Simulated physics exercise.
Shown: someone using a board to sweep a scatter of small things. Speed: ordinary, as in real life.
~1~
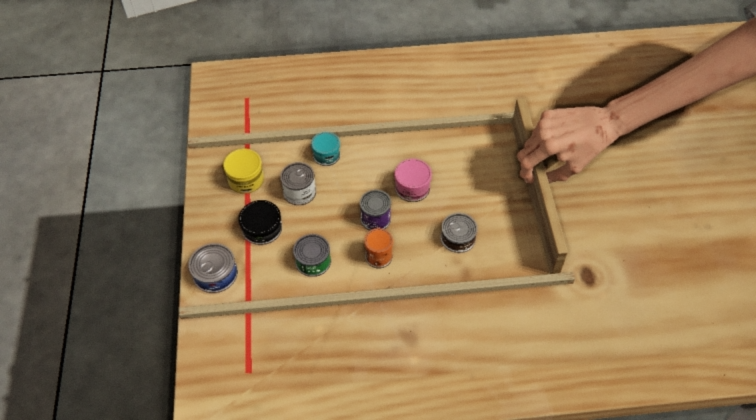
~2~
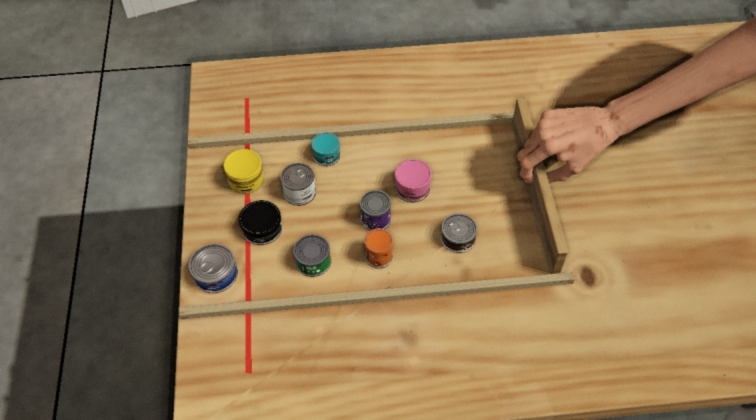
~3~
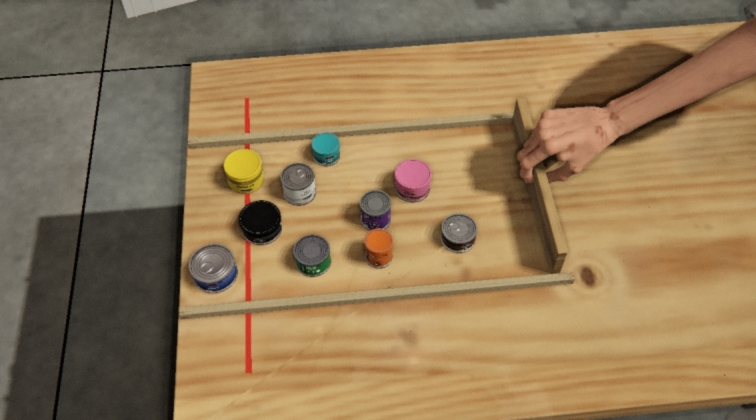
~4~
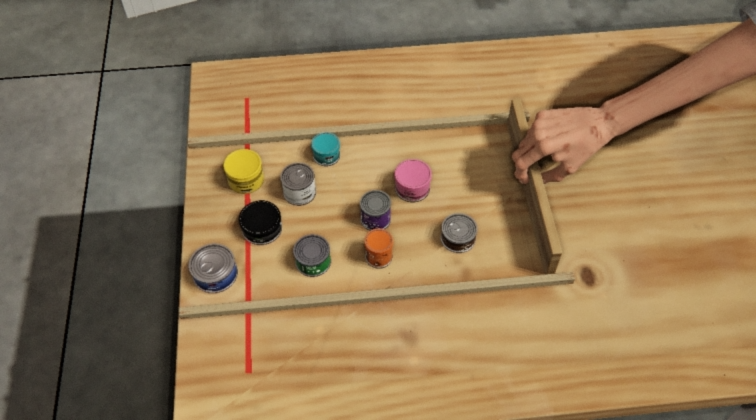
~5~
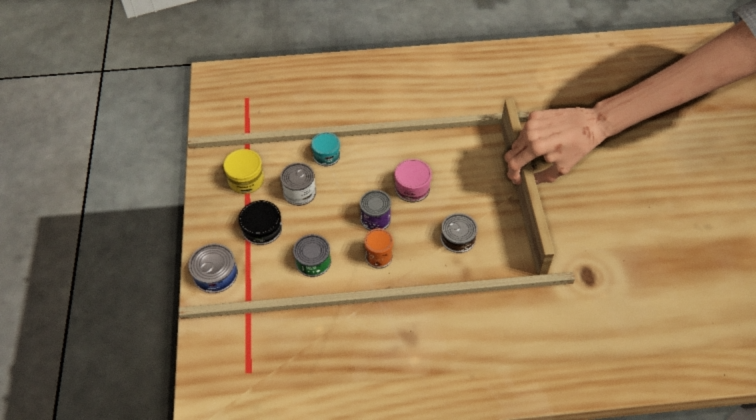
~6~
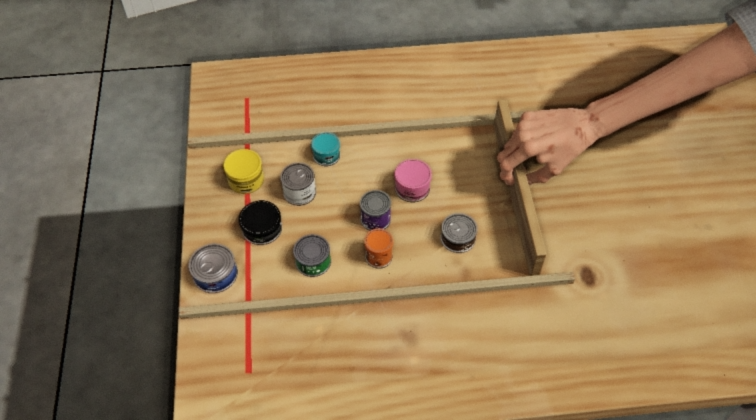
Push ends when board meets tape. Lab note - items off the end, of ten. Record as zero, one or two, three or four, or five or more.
The number of pieces cleared off the edge is going to be one or two exactly.
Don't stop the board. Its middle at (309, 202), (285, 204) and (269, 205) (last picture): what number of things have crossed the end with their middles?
Over the end: 0, 0, 0.
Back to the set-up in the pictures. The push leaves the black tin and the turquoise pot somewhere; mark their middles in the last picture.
Look around (195, 230) for the first and around (233, 157) for the second.
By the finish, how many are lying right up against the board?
5.
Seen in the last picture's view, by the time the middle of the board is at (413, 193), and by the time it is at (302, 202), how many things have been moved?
The counts are 3 and 9.
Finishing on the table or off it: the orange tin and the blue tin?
The orange tin remains in place while the blue tin goes down.
Early on, none off yet; blue tin at rest near (214, 268); yellow tub at rest near (244, 172); black tin at rest near (261, 223).
Finally, the number that fall off is one or two; lost, blue tin.
